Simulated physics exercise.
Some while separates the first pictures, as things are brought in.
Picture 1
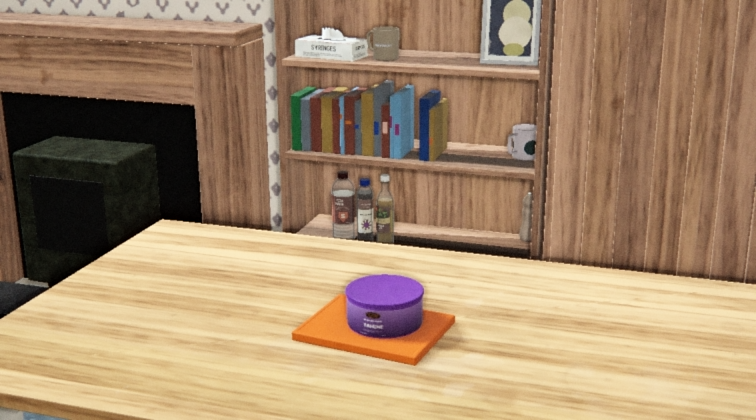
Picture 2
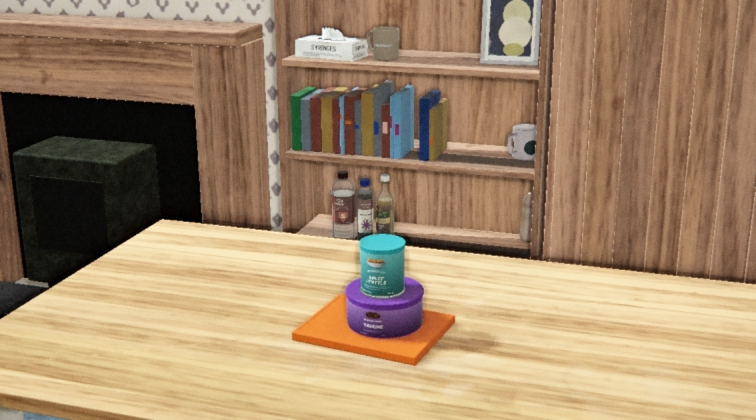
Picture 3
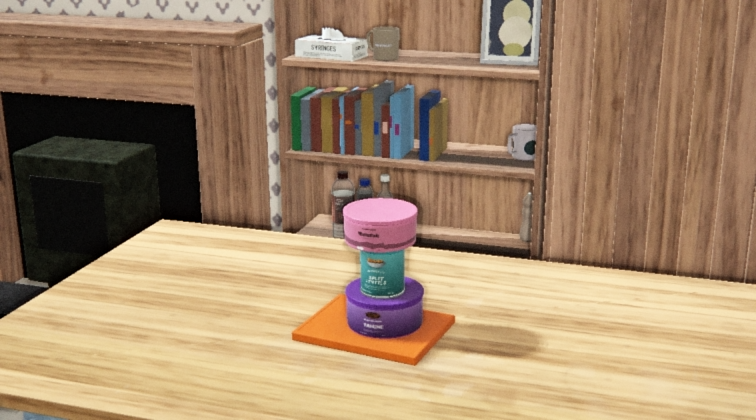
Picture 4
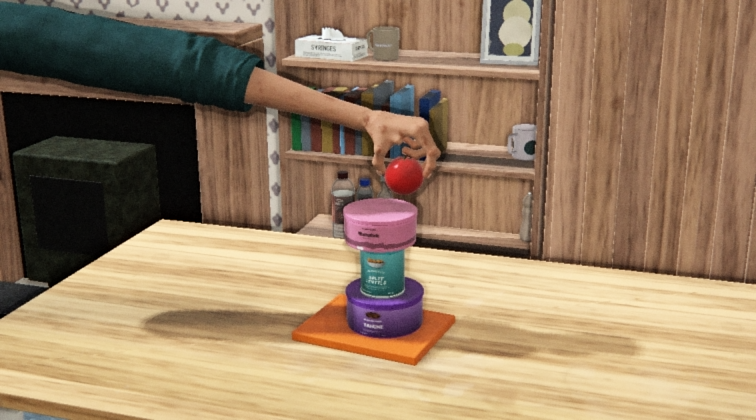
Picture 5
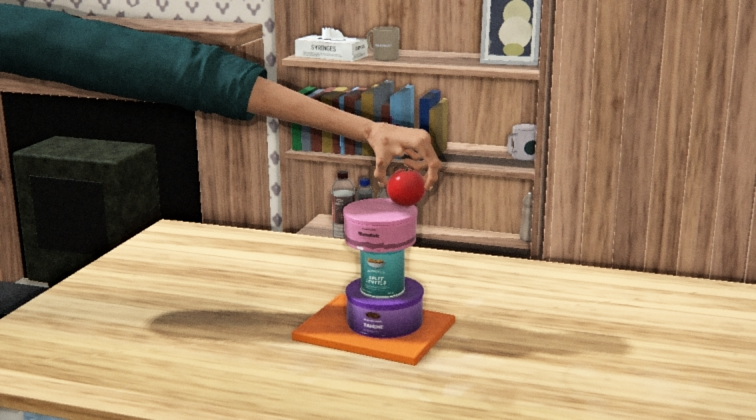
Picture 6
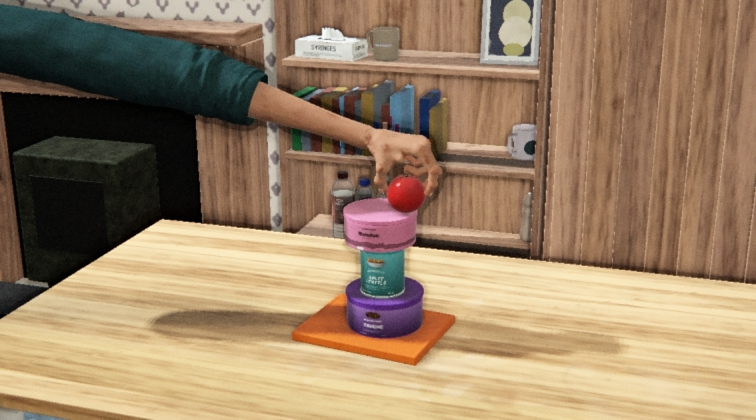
We see a purple tub on an orange tray, then a teal can and a pink tub appear stacked above it. A hand reaches in from the left and lowers a red tomato onto the pink tub's right edge, still holding it.
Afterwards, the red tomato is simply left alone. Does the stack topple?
No, stays together.
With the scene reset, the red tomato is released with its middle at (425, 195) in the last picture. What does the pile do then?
Next, the heap comes down.
Then, 0.70 s past the last view, nothing moves.
Then, 1.70 s past the last view, red tomato resting near (407, 194).
Finally, all 5 still in place. Final places as the last picture's camera would see them, red tomato near (407, 194). The pile stays up.
